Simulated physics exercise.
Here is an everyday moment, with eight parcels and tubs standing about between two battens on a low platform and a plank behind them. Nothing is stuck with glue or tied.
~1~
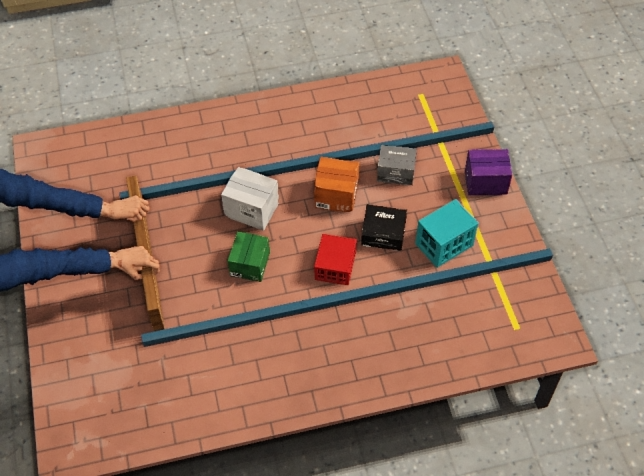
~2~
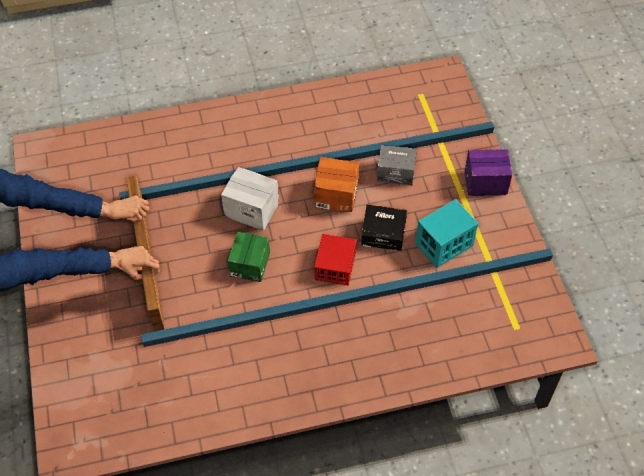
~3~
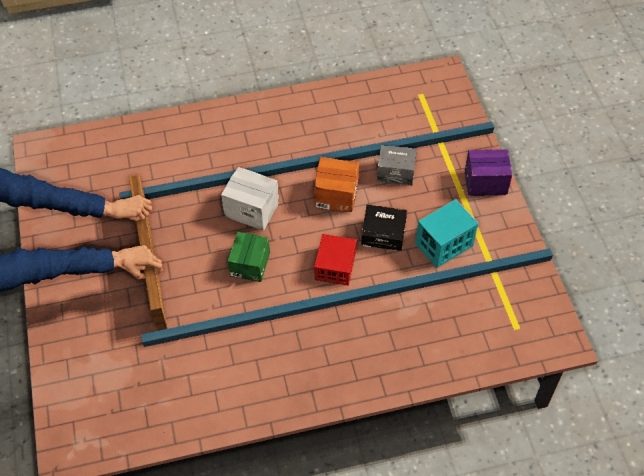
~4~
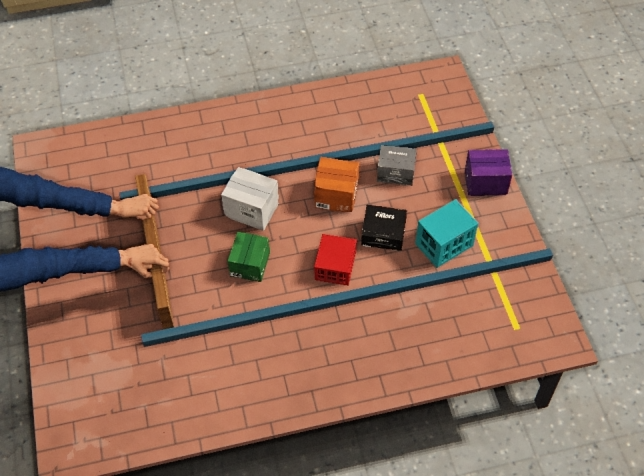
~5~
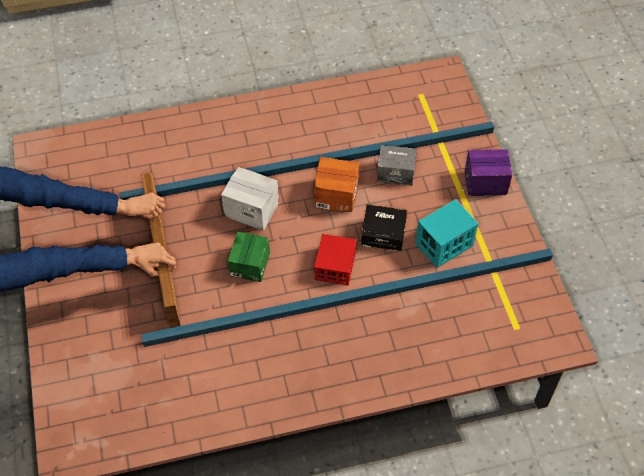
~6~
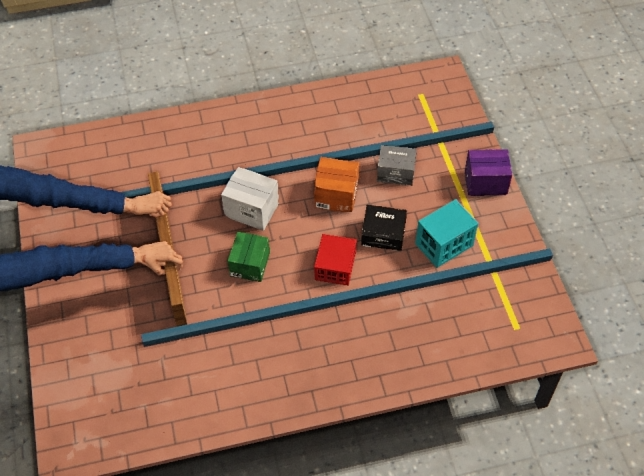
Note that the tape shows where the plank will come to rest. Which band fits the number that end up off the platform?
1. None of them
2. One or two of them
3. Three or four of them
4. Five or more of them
Three or four of them.
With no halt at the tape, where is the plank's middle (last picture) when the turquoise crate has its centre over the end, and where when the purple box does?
The middle is at (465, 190) when it's the turquoise crate, and at (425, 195) when it's the purple box.
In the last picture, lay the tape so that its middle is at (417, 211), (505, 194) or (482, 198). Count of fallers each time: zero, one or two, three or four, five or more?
Going through the places as listed, I'd say not one, then 5 or more, then five or over.
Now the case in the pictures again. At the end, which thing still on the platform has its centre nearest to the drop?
The turquoise crate, it is.
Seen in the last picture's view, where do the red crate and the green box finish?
Around (505, 240) and around (485, 202).
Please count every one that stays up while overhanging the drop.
The number overhanging is 2.
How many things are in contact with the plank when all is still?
The count comes out at 3.
A little later, none off yet; purple box at rest near (488, 173); turquoise crate at rest near (446, 234); grey box at rest near (397, 165).
When it is over, the number that fall off is three or four; down, orange parcel, grey box and purple box.
